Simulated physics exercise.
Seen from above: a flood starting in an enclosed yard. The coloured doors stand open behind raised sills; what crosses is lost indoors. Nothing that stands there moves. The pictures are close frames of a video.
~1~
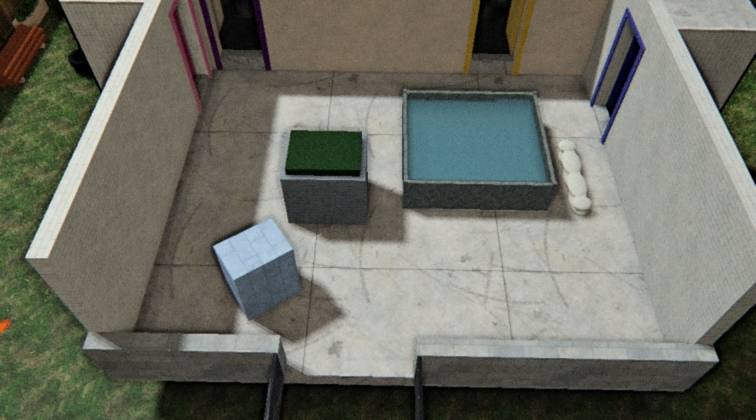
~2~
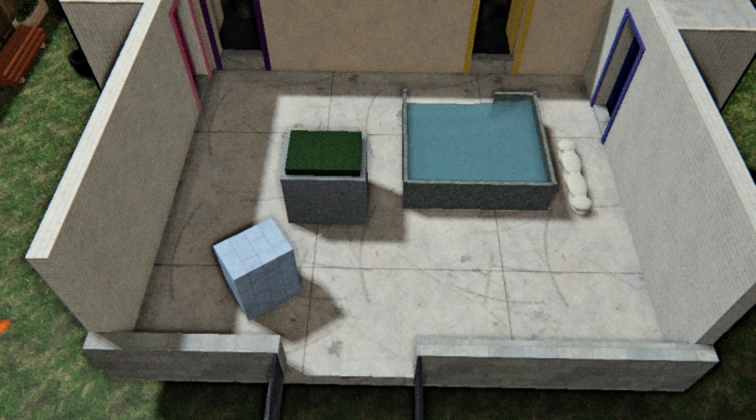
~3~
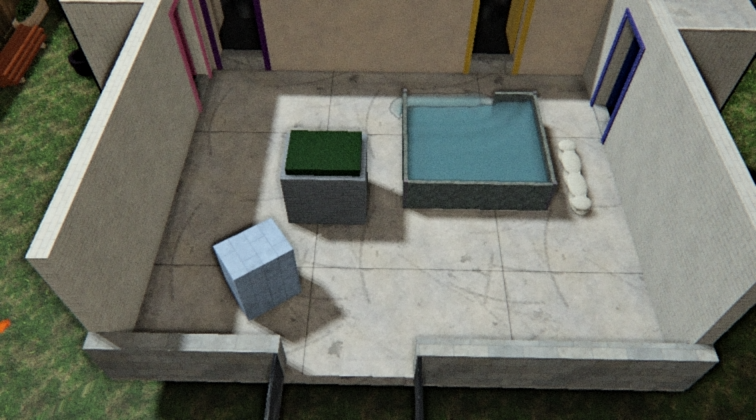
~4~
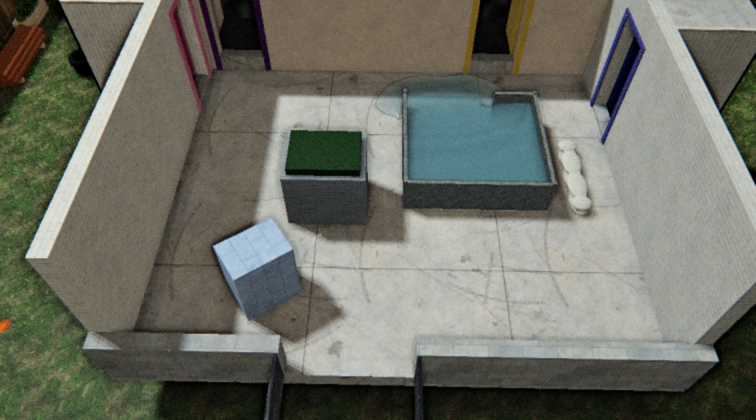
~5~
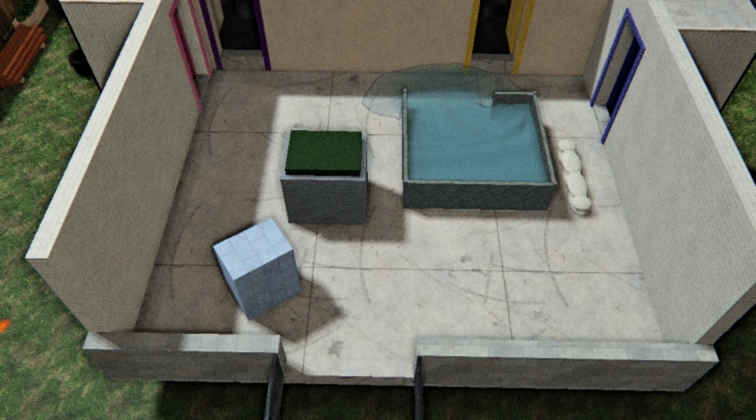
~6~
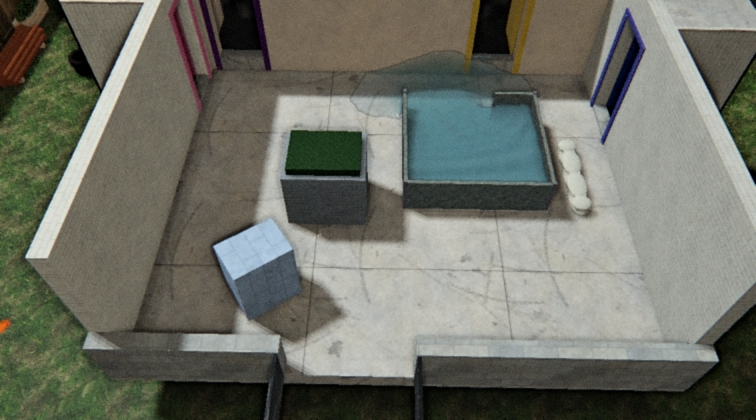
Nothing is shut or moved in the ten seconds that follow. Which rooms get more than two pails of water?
In the end: The yellow door admits no more than that; the pink door lets in a lot; the purple door admits no more than that; the blue door lets in a lot.
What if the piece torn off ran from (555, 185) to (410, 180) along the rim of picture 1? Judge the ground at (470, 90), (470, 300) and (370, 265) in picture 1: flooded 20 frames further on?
In turn: Dry, covered, wet.
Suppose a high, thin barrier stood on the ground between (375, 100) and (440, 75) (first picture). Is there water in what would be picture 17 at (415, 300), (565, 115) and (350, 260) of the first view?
In turn: Dry, flooded, not flooded.
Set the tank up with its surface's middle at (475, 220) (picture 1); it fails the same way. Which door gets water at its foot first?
It is the yellow-painted one.
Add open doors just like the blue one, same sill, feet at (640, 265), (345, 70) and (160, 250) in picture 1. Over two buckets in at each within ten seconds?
One after the other: Takes less, lets more in, holds.
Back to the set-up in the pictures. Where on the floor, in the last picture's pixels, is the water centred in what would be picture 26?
I would point to (428, 126).
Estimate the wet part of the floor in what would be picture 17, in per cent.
Some 25 per cent.
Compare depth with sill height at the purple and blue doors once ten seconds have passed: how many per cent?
Near 20 and 100 in a hundred.
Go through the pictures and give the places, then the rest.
Still water in the tank at (474, 138), in the first frame.
Water pours out on the tank's far side and has run to a hidden place, in the second frame.
Water pours out on the tank's far side and has run to a hidden place, in the third frame.
Water pours out on the tank's far side and has run to (499, 89), in the fourth frame.
The front is at (390, 73), out from the gap on the tank's far side, in the fifth frame.
The front is at (370, 72), out from the gap on the tank's far side, in the sixth frame.
A moment on, water covers 10 % of the floor; the yellow door under two buckets in, the pink door not reached, the purple door not reached, the blue door not reached.
Next, water covers 25 % of the floor; the yellow door under two buckets in, the pink door not reached, the purple door wet at the sill, nothing in, the blue door wet at the sill, nothing in.
Then, water covers 45 % of the floor; the yellow door under two buckets in, the pink door over two buckets in, the purple door wet at the sill, nothing in, the blue door over two buckets in.
Later, water covers 70 % of the floor; the yellow door under two buckets in, the pink door far over two buckets in, the purple door wet at the sill, nothing in, the blue door over two buckets in.
In the end, water covers 90 % of the floor; the yellow door under two buckets in, the pink door far over two buckets in, the purple door wet at the sill, nothing in, the blue door far over two buckets in.
